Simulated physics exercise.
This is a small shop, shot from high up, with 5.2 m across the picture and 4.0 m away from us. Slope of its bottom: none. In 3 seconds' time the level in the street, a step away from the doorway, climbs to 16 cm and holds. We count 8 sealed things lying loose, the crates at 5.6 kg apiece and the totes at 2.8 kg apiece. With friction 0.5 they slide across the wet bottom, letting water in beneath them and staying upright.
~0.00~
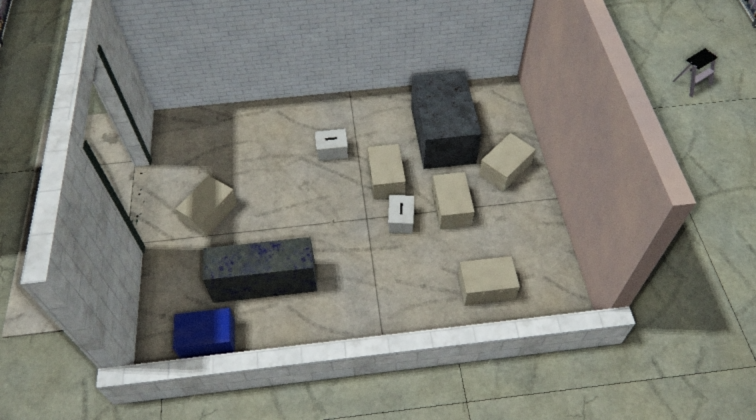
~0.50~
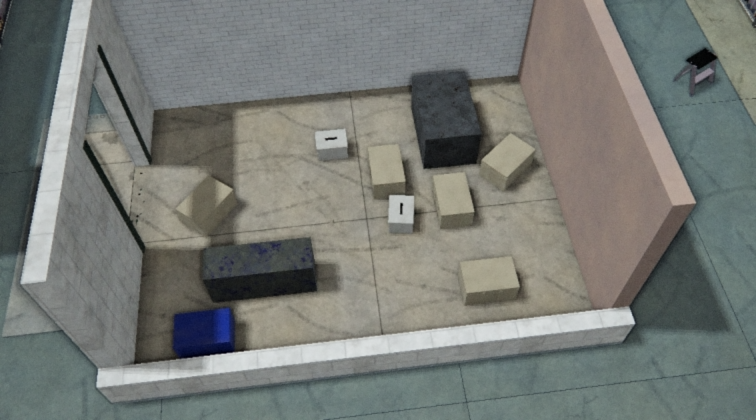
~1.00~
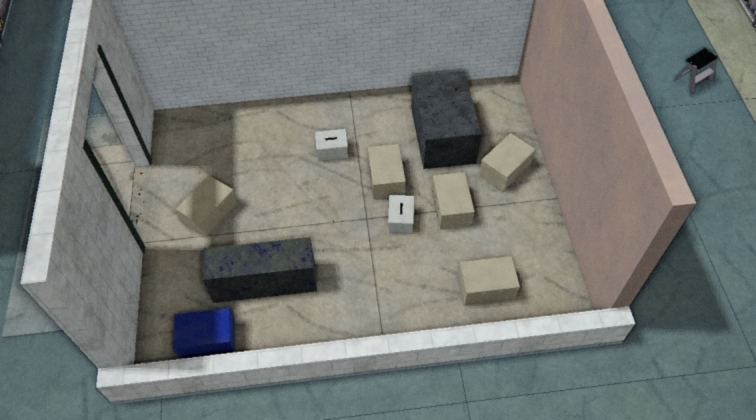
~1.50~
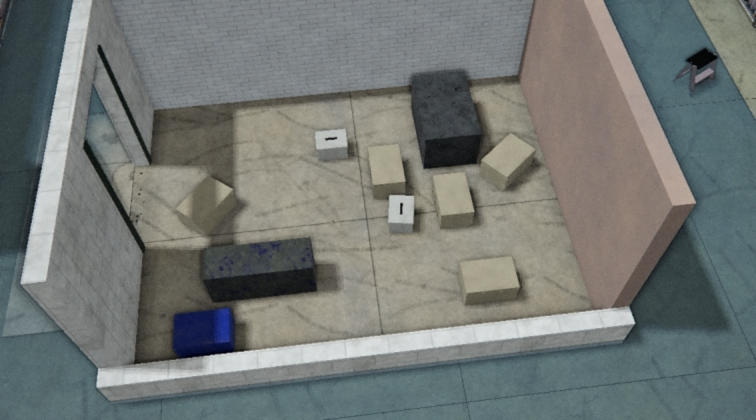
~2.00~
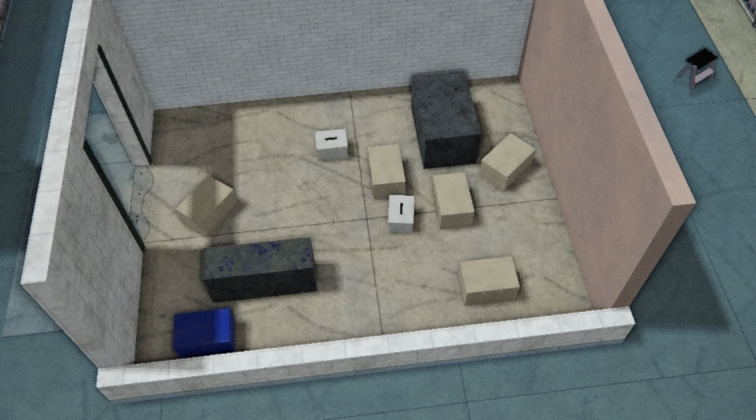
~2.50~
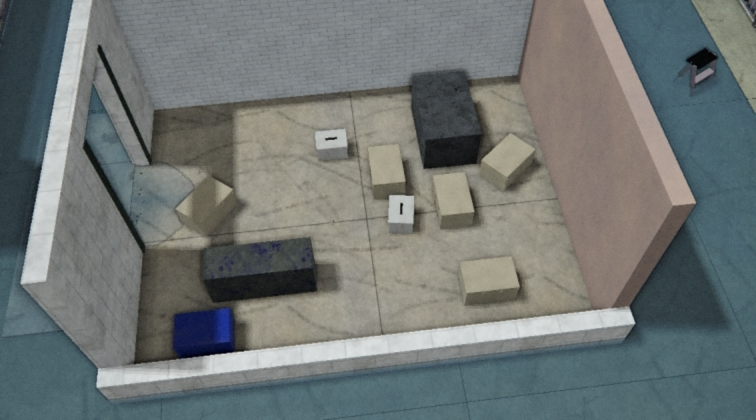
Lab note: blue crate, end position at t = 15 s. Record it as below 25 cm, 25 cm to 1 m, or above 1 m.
End position: 25 cm to 1 m.
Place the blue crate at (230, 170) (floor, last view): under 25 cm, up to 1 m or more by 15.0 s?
Answer: It covers a big distance.
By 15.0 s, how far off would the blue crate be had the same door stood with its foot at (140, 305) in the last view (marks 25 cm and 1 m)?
Note: Blue crate displaced a long way.
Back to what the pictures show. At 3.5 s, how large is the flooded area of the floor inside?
Roughly 2.5 m2.
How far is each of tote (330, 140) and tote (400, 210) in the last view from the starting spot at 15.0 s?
250 cm, 150 cm.
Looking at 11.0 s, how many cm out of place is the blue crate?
Displacement by then near 0 cm.
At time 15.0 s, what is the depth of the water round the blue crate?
The depth there is around 7 cm.
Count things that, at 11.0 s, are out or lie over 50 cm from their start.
By my reckoning, 6.
After 3.5 s the blue crate is near (202, 328), 0.0 m from its start, aground; 0 afloat.
After 6.8 s the blue crate is near (202, 328), 0.0 m from its start, aground; 4 afloat.
After 11.0 s the blue crate is near (202, 328), 0.0 m from its start, aground; 7 afloat.
After 15.0 s the blue crate is near (159, 327), 0.5 m from its start, afloat; 8 afloat.
